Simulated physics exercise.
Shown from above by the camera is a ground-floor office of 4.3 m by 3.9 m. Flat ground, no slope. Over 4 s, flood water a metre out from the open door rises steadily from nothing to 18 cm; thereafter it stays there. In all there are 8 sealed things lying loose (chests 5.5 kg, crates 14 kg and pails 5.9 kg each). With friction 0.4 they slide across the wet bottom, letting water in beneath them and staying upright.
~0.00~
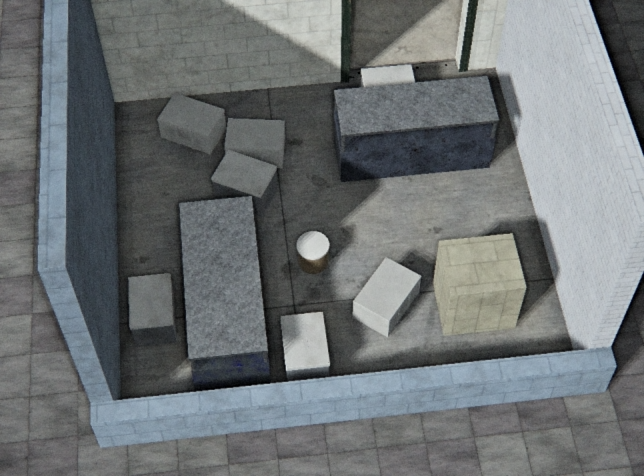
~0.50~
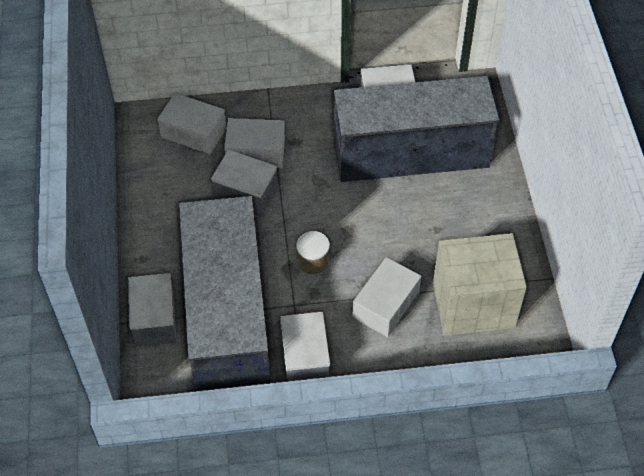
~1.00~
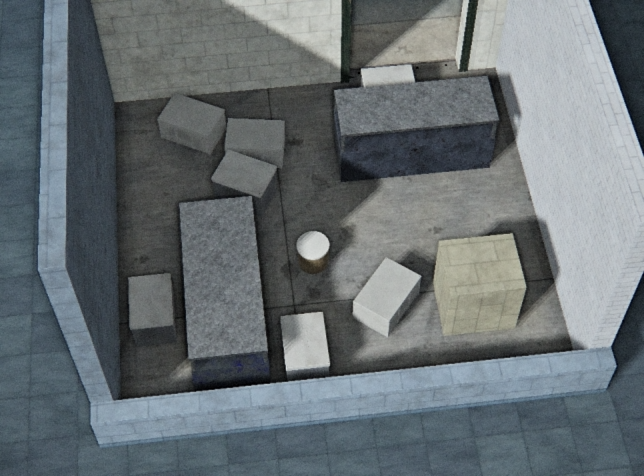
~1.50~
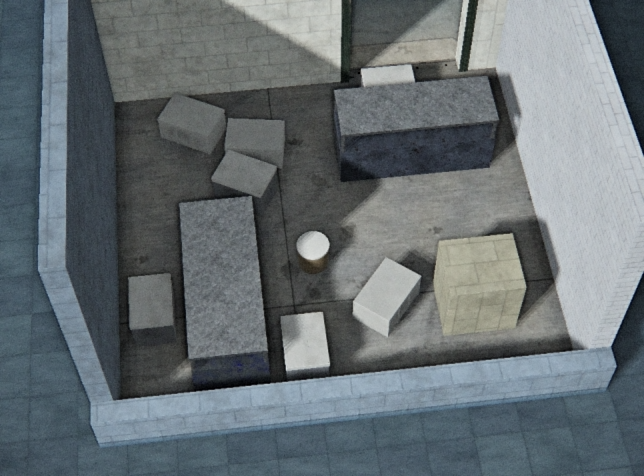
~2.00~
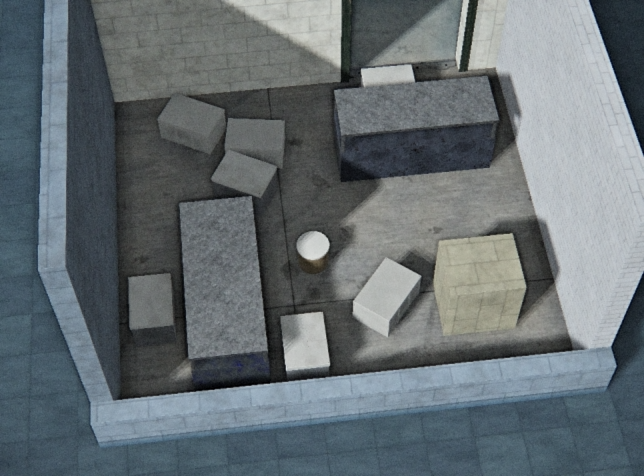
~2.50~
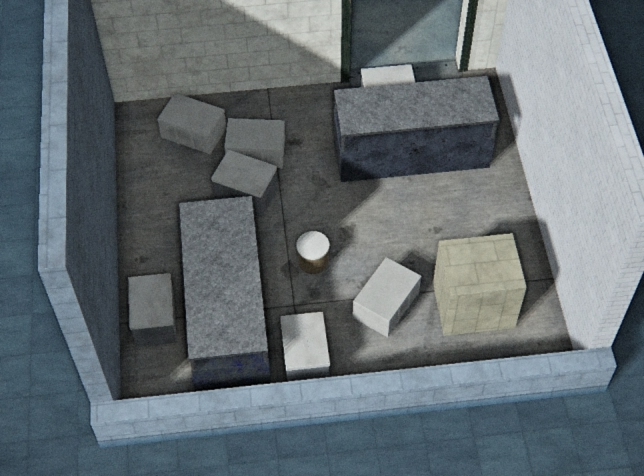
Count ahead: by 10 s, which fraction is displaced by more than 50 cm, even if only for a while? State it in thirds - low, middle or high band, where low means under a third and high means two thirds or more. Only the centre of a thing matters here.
Middle band.
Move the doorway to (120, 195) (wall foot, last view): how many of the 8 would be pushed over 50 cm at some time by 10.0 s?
You'd get 5 in that case.
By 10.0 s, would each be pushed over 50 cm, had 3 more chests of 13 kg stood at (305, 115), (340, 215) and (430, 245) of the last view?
One: Beyond it. Two: Within it. Three: Within it.
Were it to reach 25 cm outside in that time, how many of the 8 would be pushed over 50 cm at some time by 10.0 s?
With that change, 5 of them.
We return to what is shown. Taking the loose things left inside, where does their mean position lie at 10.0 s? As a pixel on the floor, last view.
I'd say about (249, 266) in the last view.
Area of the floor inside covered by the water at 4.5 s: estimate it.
Roughly 2.5 m2.
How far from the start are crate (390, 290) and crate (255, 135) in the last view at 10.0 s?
The first is 0 cm from its start, the second 60 cm.
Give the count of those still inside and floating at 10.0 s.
Total: 5.
After 3.5 s 0 of 8 are over 50 cm from their spots; 0 afloat.
After 4.5 s 1 of 8 are over 50 cm from their spots; 0 afloat.
After 7.0 s 2 of 8 are over 50 cm from their spots; 1 afloat.
After 10.0 s 5 of 8 are over 50 cm from their spots, and 5 have been at some point; 5 afloat.
